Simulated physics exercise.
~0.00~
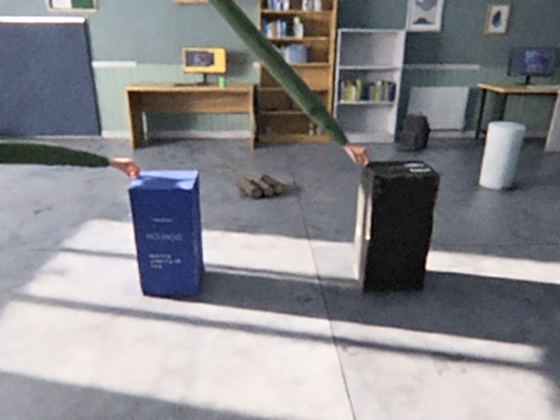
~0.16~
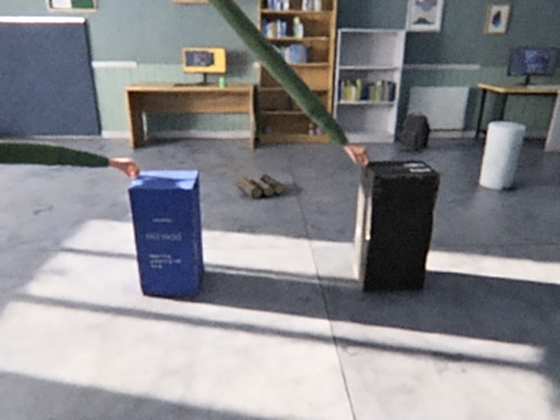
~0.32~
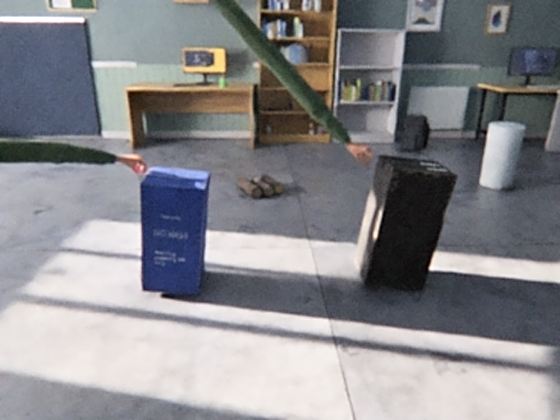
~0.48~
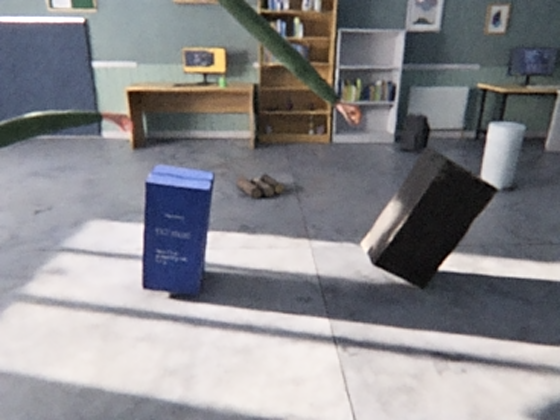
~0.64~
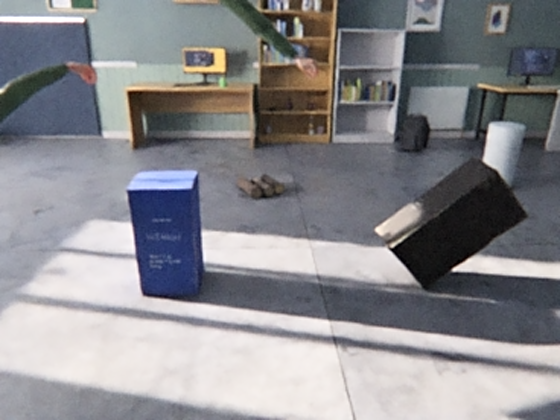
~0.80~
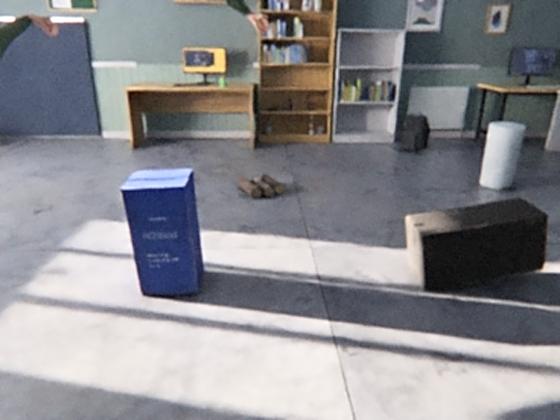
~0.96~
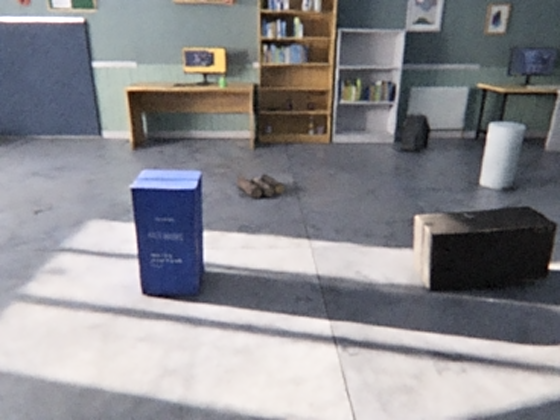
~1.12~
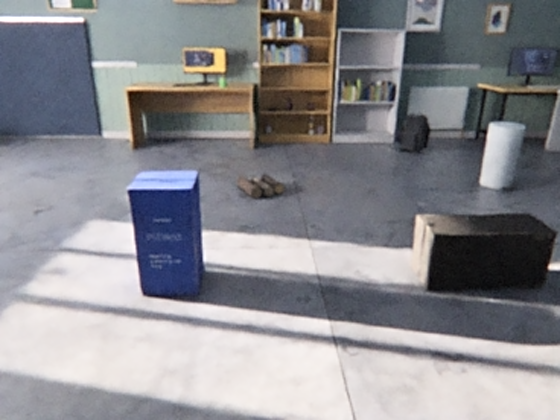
The black parcel tips right from a hand's push and topples; the blue box stays upright.
